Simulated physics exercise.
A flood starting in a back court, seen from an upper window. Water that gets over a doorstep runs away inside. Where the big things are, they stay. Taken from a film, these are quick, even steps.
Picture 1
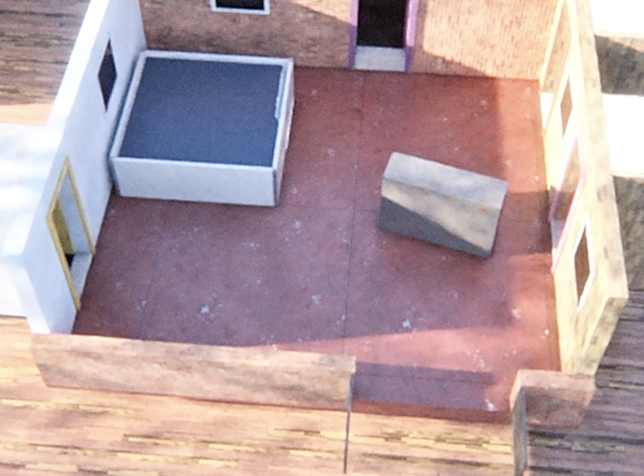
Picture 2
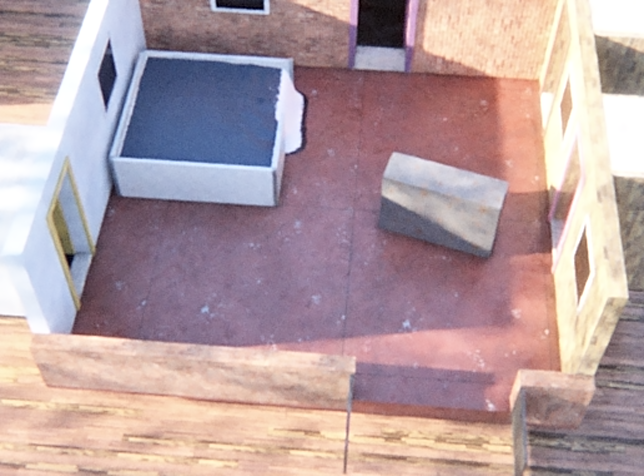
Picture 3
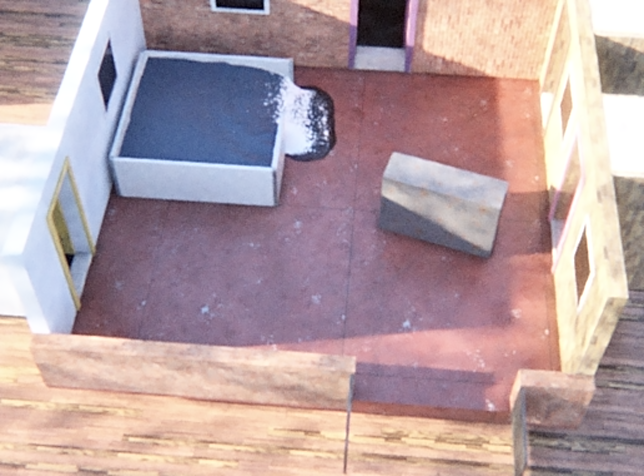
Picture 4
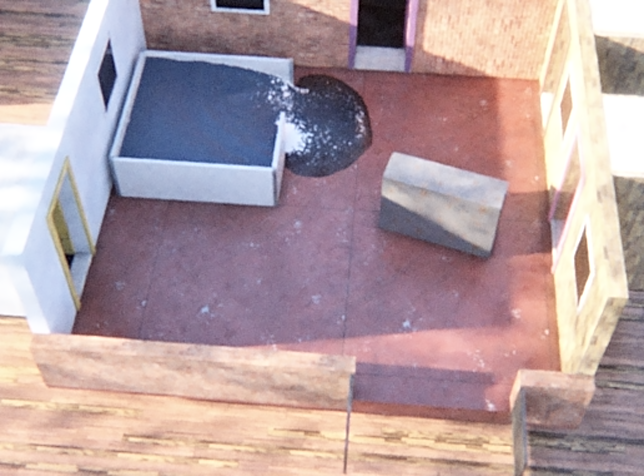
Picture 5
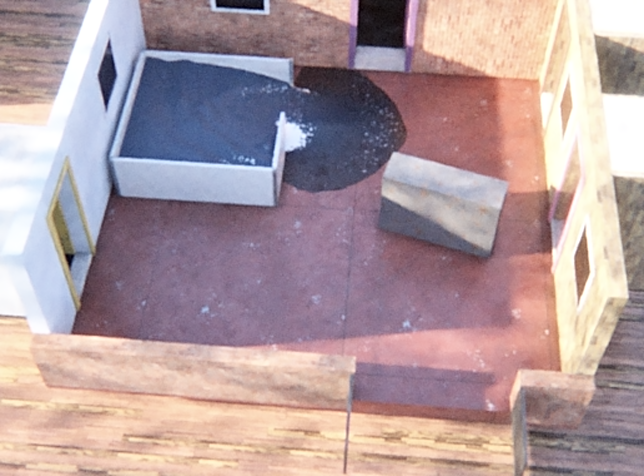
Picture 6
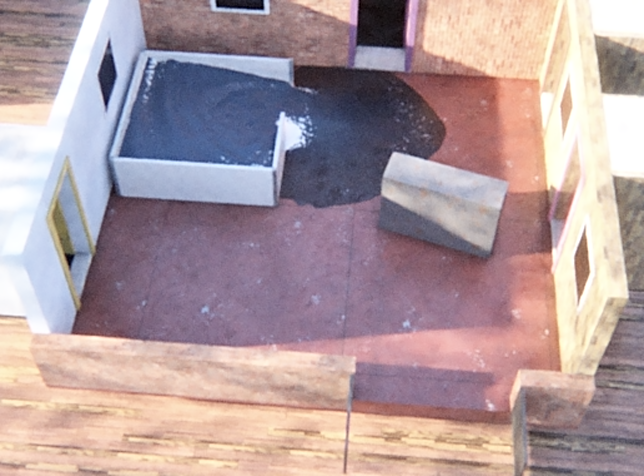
Dark water sat still in the pale tank at the left, then poured out through a gap in its right side, foaming white and spreading across the red floor to the tilted block.
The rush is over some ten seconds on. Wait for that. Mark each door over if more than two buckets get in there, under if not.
Yellow door - under; purple door - under; red door - over; pink door - over.
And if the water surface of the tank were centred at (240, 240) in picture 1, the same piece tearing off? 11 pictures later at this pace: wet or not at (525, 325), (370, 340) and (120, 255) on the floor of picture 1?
The first spot ends up sodden, the second left untouched and the third left untouched.
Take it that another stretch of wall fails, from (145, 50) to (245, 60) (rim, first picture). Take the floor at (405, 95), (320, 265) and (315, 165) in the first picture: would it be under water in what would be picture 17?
Result, in sequence: Sodden, spared by the spill, spared by the spill.
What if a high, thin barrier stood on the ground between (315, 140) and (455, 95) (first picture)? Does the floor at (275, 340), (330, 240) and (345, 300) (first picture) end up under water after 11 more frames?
Taking the points in order, they are high and dry, inundated and inundated.
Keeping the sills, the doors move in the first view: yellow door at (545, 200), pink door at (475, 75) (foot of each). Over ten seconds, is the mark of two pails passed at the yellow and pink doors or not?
The yellow door exceeds it, while the pink door exceeds it.
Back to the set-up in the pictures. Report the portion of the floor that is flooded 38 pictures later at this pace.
About 60 per cent.
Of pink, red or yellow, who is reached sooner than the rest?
The door marked red.
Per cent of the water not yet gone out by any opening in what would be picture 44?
Result: Close to 82 %.
A moment on, water covers 35 % of the floor; the yellow door not reached, the purple door wet at the sill, nothing in, the red door wet at the sill, nothing in, the pink door not reached.
Next, water covers 35 % of the floor; the yellow door not reached, the purple door wet at the sill, nothing in, the red door over two buckets in, the pink door under two buckets in.
Then, water covers 45 % of the floor; the yellow door not reached, the purple door wet at the sill, nothing in, the red door far over two buckets in, the pink door over two buckets in.
Later, water covers 60 % of the floor; the yellow door not reached, the purple door wet at the sill, nothing in, the red door far over two buckets in, the pink door far over two buckets in.
In the end, water covers 85 % of the floor; the yellow door wet at the sill, nothing in, the purple door wet at the sill, nothing in, the red door far over two buckets in, the pink door far over two buckets in.
